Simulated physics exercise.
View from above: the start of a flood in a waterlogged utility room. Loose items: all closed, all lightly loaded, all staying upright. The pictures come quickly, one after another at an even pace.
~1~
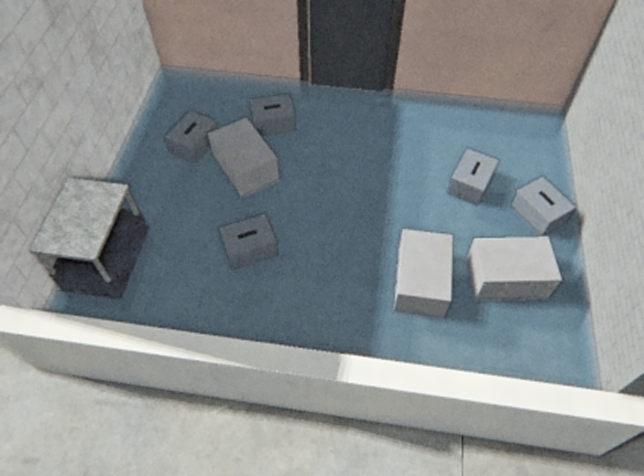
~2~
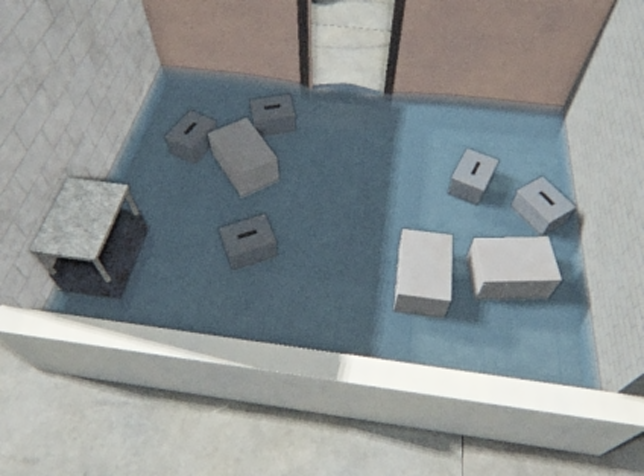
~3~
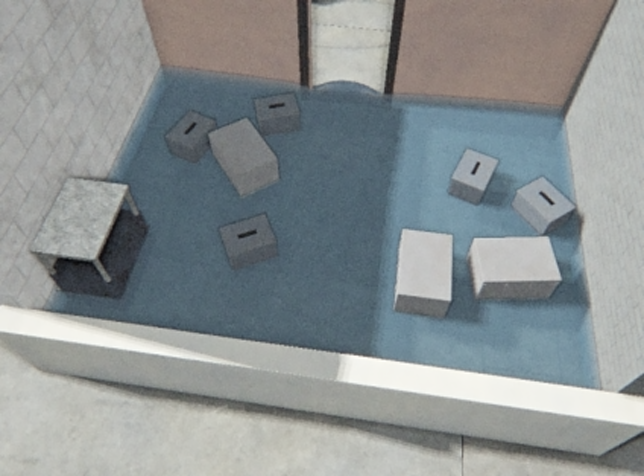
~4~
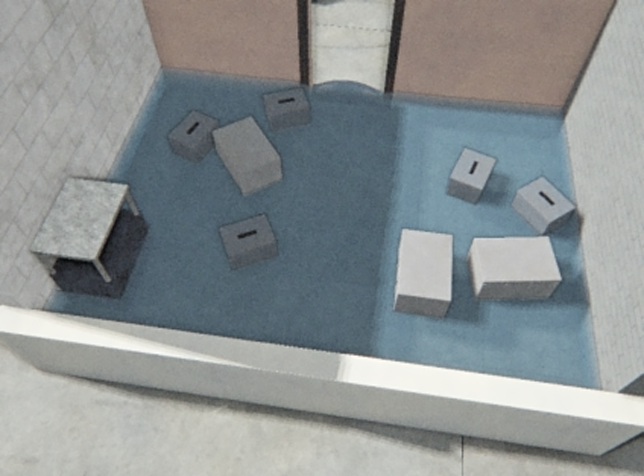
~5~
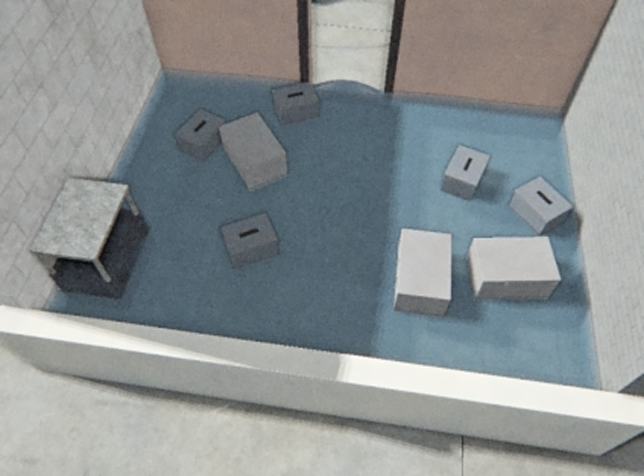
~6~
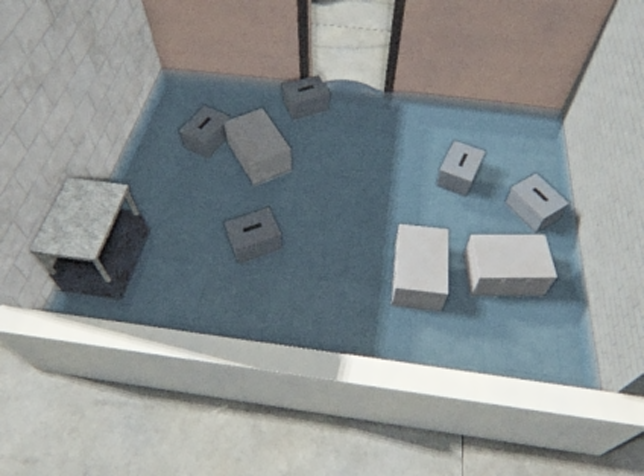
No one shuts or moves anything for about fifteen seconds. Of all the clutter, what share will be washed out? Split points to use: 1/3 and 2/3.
From 1/3 to 2/3.
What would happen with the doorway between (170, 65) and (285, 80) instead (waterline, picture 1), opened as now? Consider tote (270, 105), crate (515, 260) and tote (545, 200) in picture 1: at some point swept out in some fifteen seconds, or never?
Taking them one after another, flushed away, then held back, then held back.
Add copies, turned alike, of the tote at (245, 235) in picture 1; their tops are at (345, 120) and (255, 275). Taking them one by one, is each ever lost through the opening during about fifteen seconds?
First lost, then retained.
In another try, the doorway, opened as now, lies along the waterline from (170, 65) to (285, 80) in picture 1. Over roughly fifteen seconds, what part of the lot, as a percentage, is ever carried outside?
About 60 %.
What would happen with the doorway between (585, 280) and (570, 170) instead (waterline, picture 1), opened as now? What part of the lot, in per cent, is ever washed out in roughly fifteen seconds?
Result: 50 per cent.
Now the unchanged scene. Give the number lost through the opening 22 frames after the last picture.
3.
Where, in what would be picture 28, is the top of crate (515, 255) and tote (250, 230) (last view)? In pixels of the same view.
Roughly (493, 216) and roughly (277, 174).
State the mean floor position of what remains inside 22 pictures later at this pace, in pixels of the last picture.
The average sits close to (390, 194).
A moment on, 1 of 8 are out; 7 afloat.
Next, 1 of 8 are out; 7 afloat.
Later, 3 of 8 are out; 5 afloat.
In the end, 4 of 8 are out; 4 afloat.
